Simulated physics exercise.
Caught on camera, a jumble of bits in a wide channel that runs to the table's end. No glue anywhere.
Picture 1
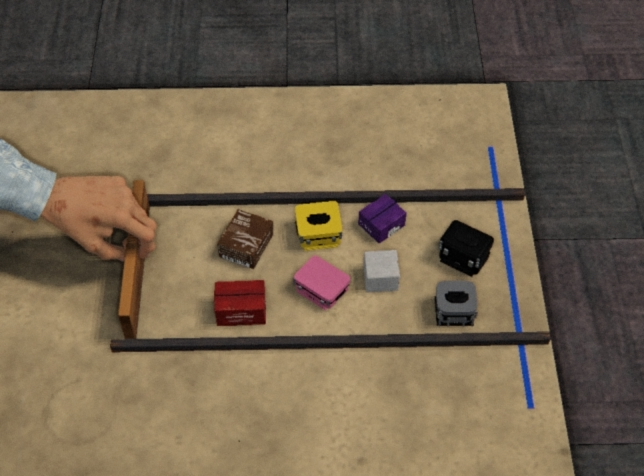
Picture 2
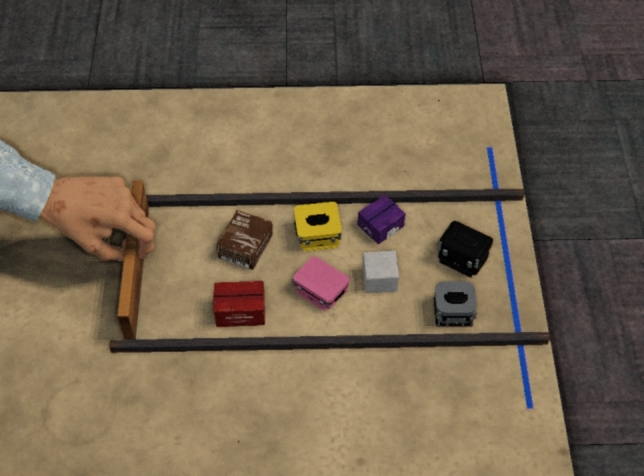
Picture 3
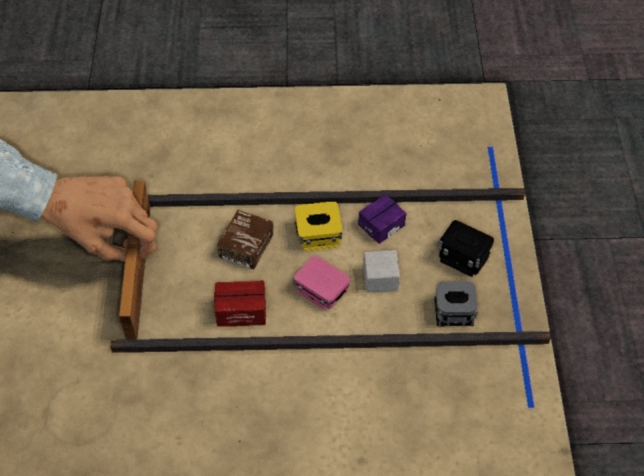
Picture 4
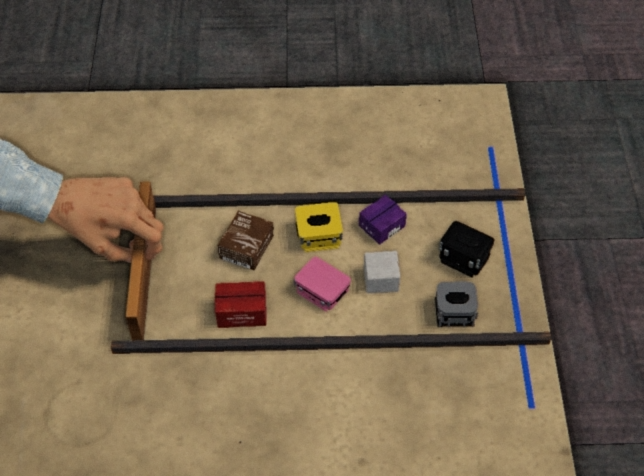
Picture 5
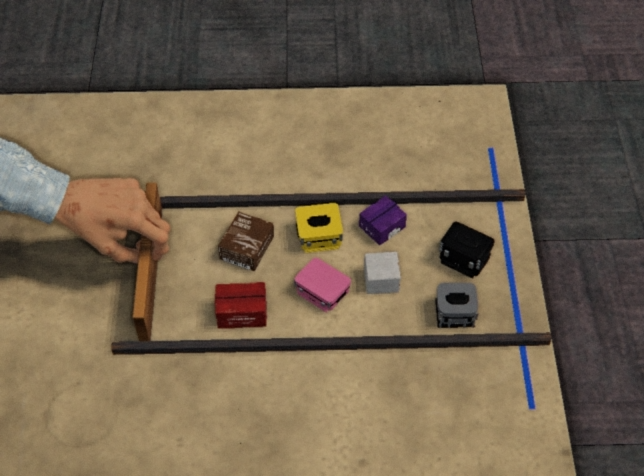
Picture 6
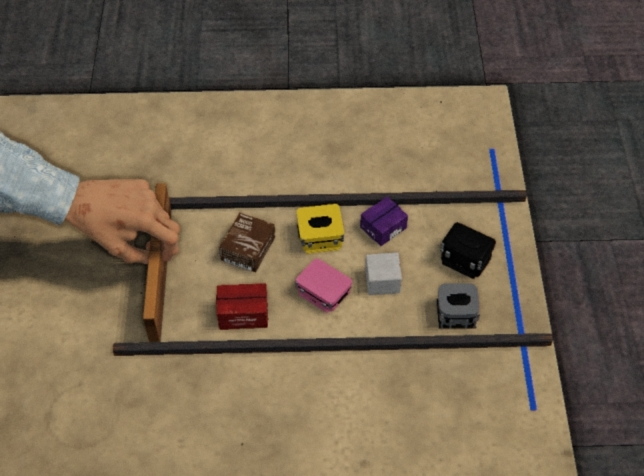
A hand held a wooden board upright behind a scatter of small colourful boxes between two dark rails, then slid it slightly to the right while the boxes stayed put.
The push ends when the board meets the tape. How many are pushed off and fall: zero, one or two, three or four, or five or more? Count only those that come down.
Here the number that fall off is five or more.
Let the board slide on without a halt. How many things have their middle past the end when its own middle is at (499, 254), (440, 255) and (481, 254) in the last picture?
It would be 5, 1 and 5.
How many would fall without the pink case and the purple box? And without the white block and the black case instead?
It would be 3 and 3.
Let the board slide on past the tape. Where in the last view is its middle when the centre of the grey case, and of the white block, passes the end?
Its middle is around (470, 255) and around (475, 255).
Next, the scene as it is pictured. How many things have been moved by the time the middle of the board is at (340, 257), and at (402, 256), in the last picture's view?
By then 6, and 8.
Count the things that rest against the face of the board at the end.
The number is 3.
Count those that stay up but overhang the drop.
That would be 3.
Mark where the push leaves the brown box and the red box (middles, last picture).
About (527, 231), and the other about (545, 310).
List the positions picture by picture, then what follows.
In the first frame, black case (466, 248); grey case (455, 304); purple box (382, 219); board (135, 258); tape (509, 266).
In the second frame, grey case (455, 305); brown box (245, 239).
In the third frame, purple box (382, 219); board (136, 259).
In the fourth frame, black case (466, 249); pink case (323, 285).
In the fifth frame, grey case (456, 306); red box (241, 305).
In the sixth frame, black case (467, 251); grey case (458, 306); purple box (384, 221); board (158, 261); tape (511, 267).
Early on, none off yet; black case at rest near (467, 251); grey case at rest near (458, 306); purple box at rest near (384, 221).
A while later, none off yet; black case travelled about its own width near (503, 251); grey case travelled a little near (474, 305); purple box travelled well along near (498, 216).
Finally, the number that fall off is five or more; lost, yellow case, white block, purple box, grey case and black case.
